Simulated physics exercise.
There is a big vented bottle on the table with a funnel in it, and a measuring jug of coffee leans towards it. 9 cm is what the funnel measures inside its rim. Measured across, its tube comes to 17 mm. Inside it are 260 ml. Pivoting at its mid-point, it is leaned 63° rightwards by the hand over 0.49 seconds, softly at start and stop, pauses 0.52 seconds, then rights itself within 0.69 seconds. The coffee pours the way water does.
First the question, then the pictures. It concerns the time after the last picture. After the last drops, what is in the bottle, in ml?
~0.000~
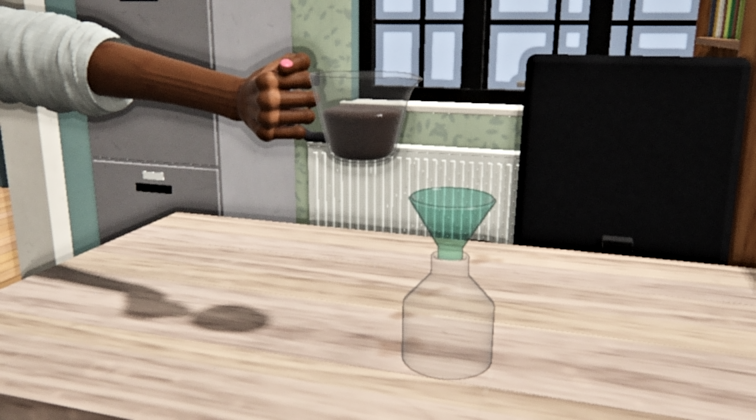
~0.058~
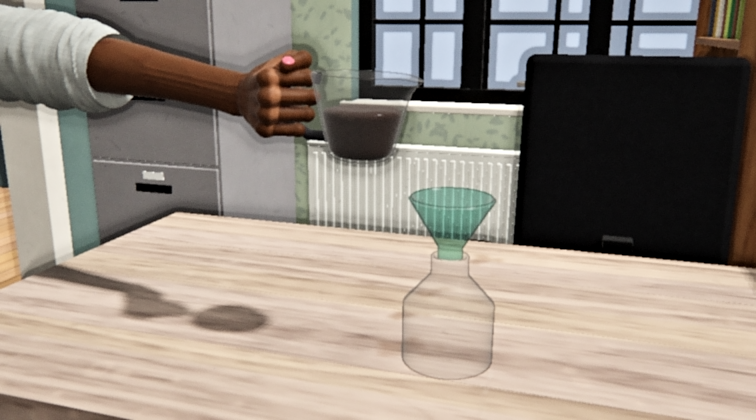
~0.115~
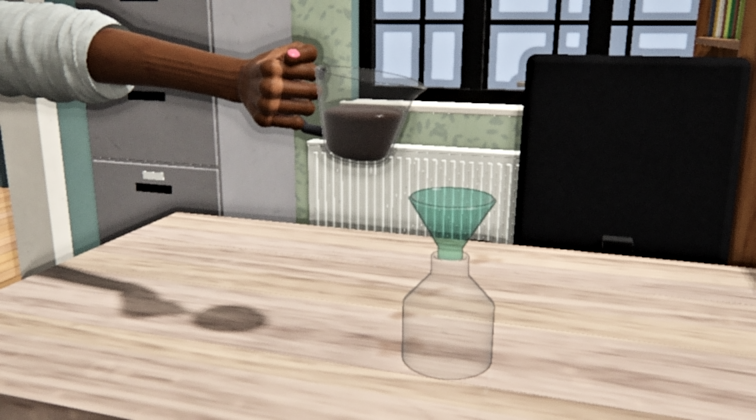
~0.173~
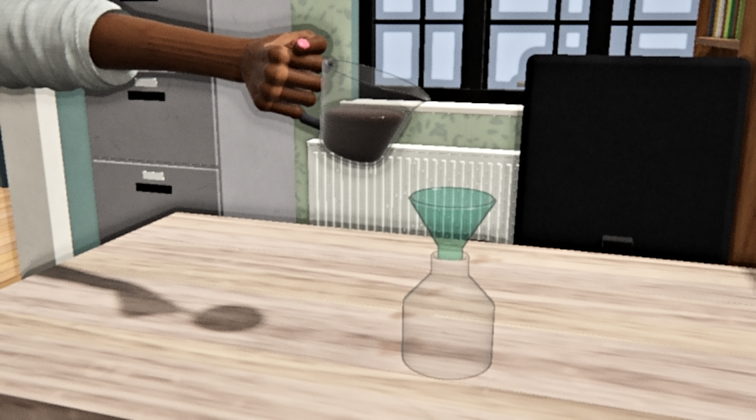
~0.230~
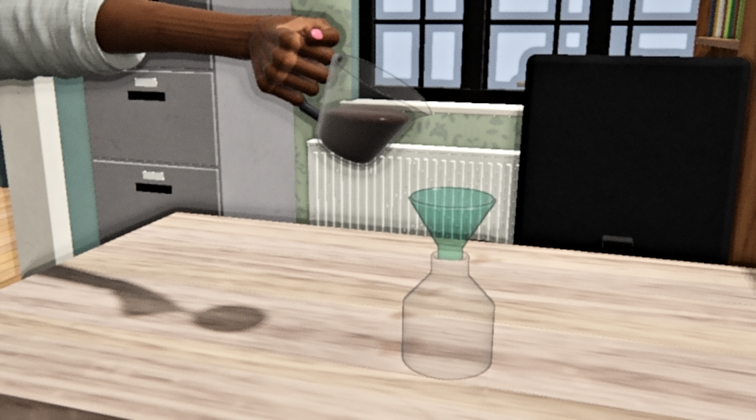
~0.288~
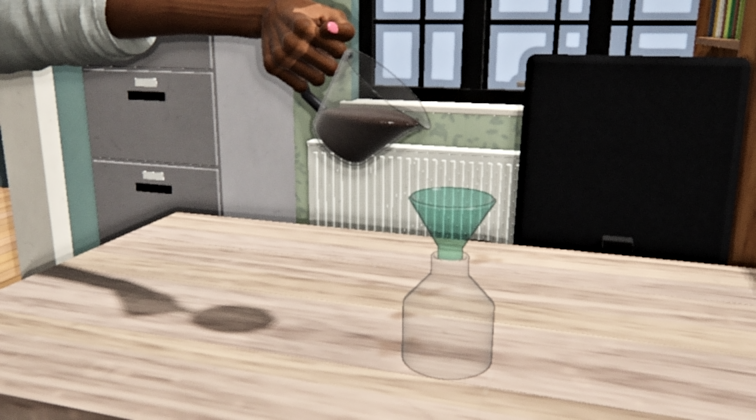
The bottle ends up with around 180 ml.
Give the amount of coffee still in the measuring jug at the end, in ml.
Roughly 80 ml is still in there.
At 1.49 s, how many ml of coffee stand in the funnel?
Roughly 20 ml sits in the funnel.
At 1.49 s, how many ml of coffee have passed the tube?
Estimate: Some 150 ml.
By 0.65 s the tilt is 63° and 25 ml has passed the tube, 50 ml is in the funnel, 145 ml in the measuring jug and 0 ml has missed.
By 0.92 s the tilt is 63° and 70 ml has passed the tube, 80 ml is in the funnel, 95 ml in the measuring jug and 10 ml has missed.
By 1.19 s the tilt is 53° and 115 ml has passed the tube, 60 ml is in the funnel, 75 ml in the measuring jug and 10 ml has missed.
By 1.49 s the tilt is 13° and 155 ml has passed the tube, 20 ml is in the funnel, 75 ml in the measuring jug and 10 ml has missed.
At rest 175 ml has passed the tube, 0 ml is in the funnel, 75 ml in the measuring jug and 10 ml has missed.
